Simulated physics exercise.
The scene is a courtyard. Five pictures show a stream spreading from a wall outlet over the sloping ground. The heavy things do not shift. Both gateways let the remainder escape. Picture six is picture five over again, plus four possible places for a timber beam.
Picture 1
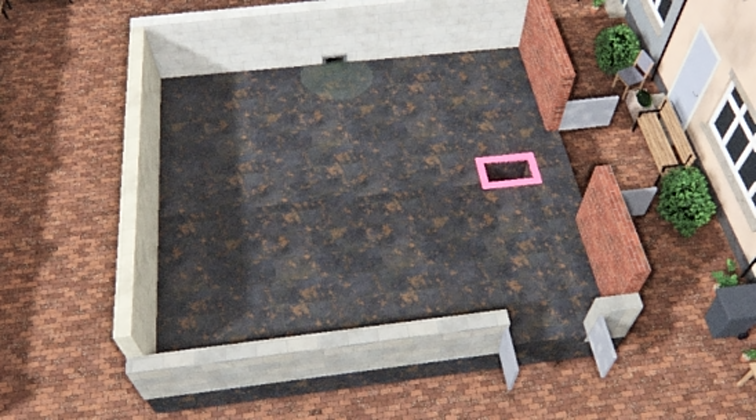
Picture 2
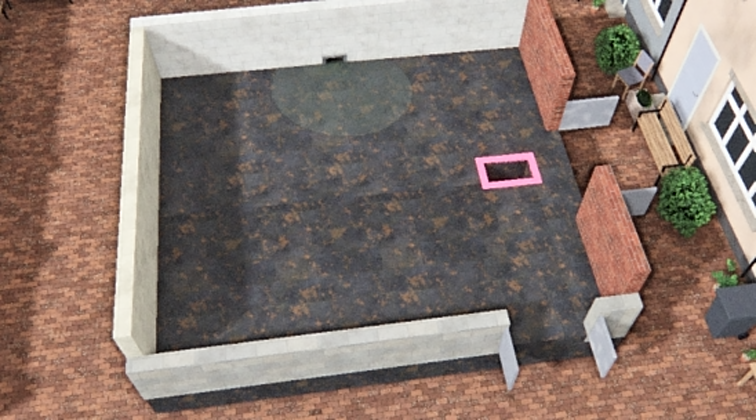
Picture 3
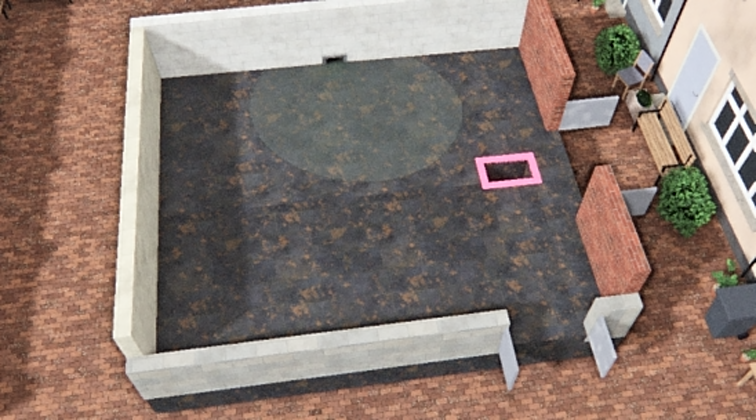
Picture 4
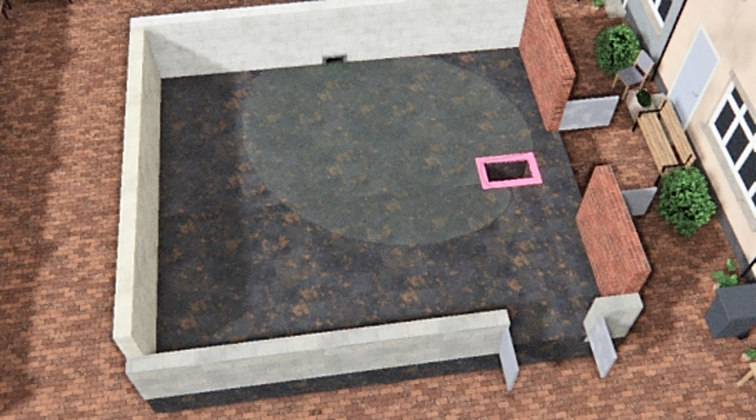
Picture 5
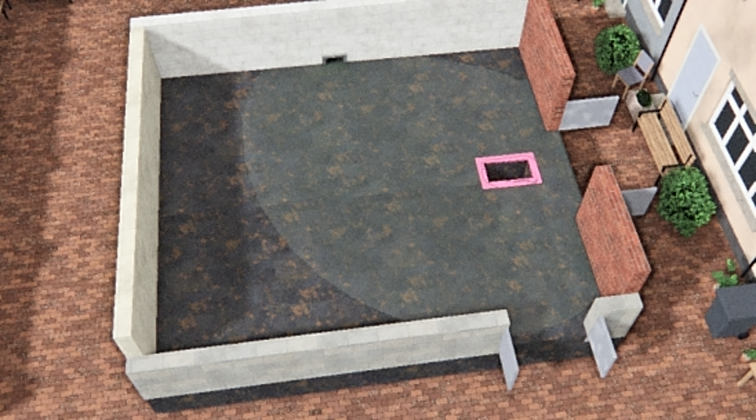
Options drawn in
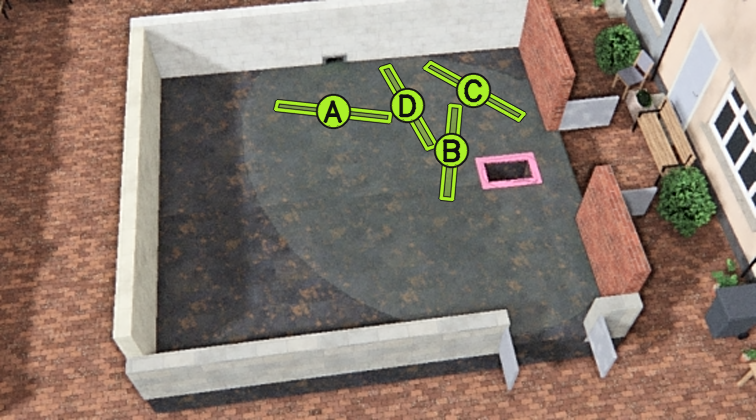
In a walled courtyard, a patch of water spread from a small opening in the back wall, widening across the dark ground, reaching the pink-edged drain and then covering much of the right side.
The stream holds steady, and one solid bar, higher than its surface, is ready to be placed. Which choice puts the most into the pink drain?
A beats the others.
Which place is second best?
C.
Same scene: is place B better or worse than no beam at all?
Worse.
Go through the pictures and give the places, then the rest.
The first picture shows outfall at (335, 59); pink drain at (508, 171); open gate at (542, 328); open gate at (561, 173); front seen at (357, 92), 3 % of the ground wet; pink drain still dry.
The second picture shows front seen at (354, 133), 9 % of the ground wet; pink drain still dry.
The third picture shows front seen at (431, 159), 21 % of the ground wet; pink drain still dry.
The fourth picture shows front seen at (496, 211), 38 % of the ground wet; pink drain taking water.
The fifth picture shows front seen at (591, 270), 60 % of the ground wet; pink drain taking water.
On the marked copy, A from (276, 105) to (389, 117); B from (446, 198) to (455, 105); C from (427, 65) to (521, 116); D from (385, 67) to (431, 147).
With A, about 31 % of the stream goes into the pink drain, about 69 % out by the gates.
With B, about 3 % of the stream goes into the pink drain, about 97 % out by the gates.
With C, about 20 % of the stream goes into the pink drain, about 80 % out by the gates.
With D, about 5 % of the stream goes into the pink drain, about 95 % out by the gates.
